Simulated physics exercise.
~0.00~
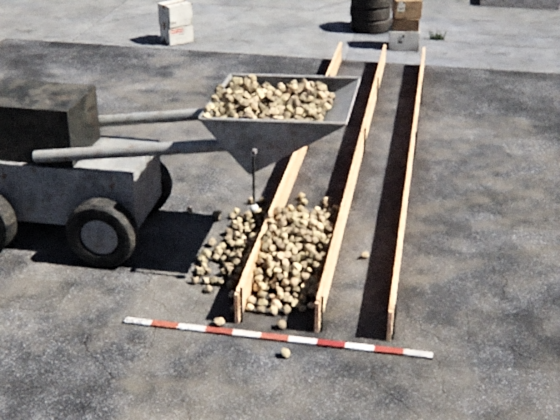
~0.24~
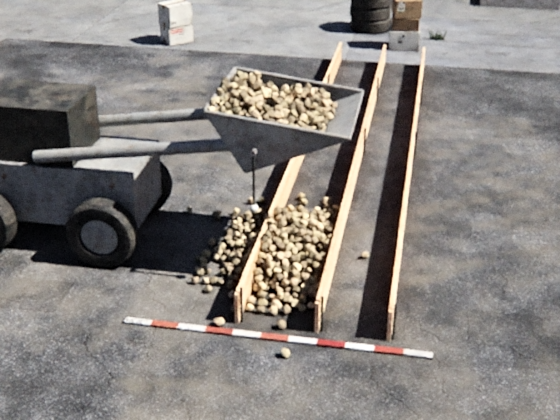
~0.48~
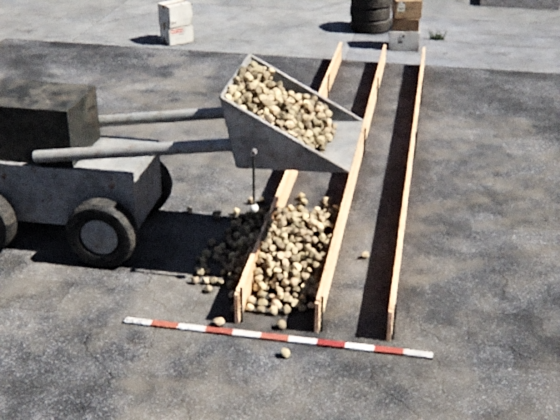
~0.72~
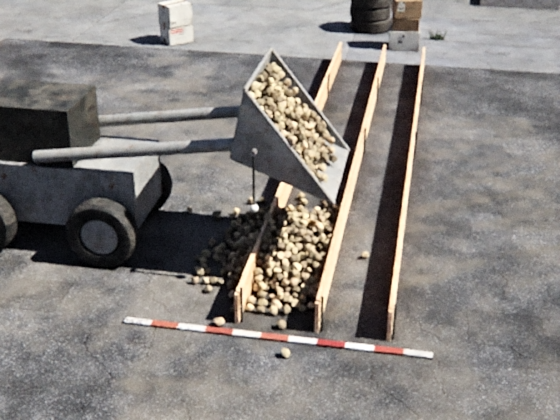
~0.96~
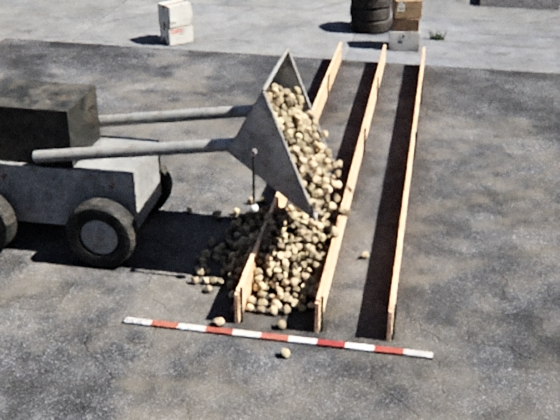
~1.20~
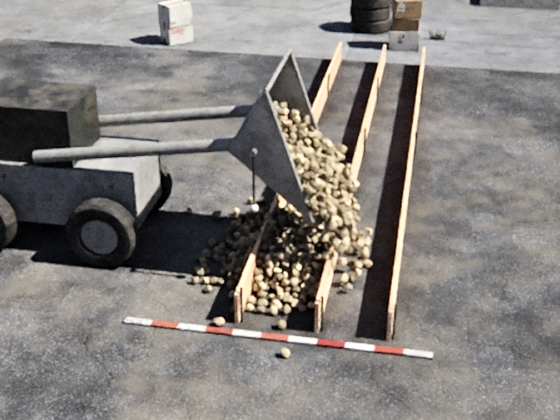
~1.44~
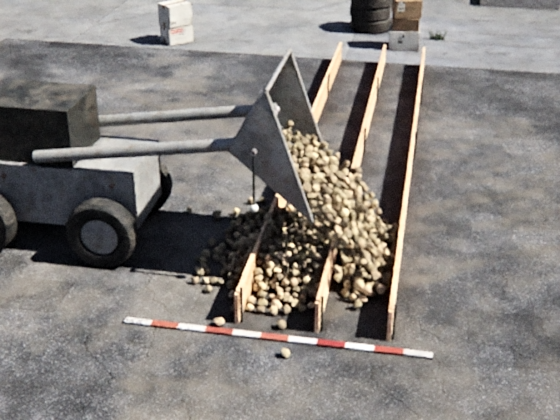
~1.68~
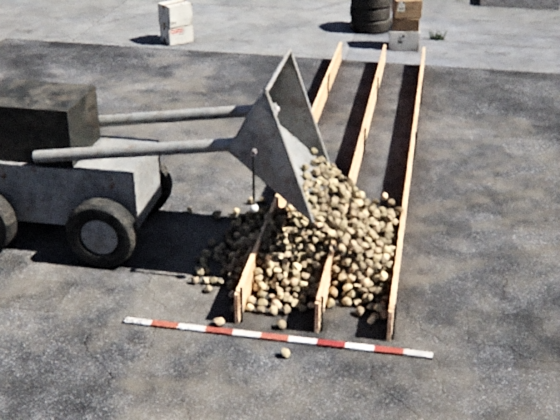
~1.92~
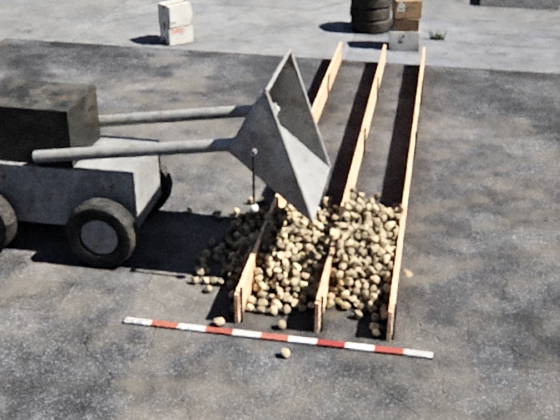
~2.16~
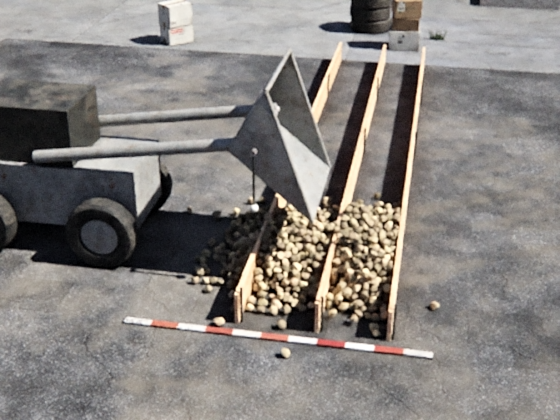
On a paved yard, a small grey loader beside three wooden planks tips its bucket of stones forward and down, and they pour onto an existing pile, spilling over the middle plank to the right; the bucket ends empty and still, with stones heaped between the planks.
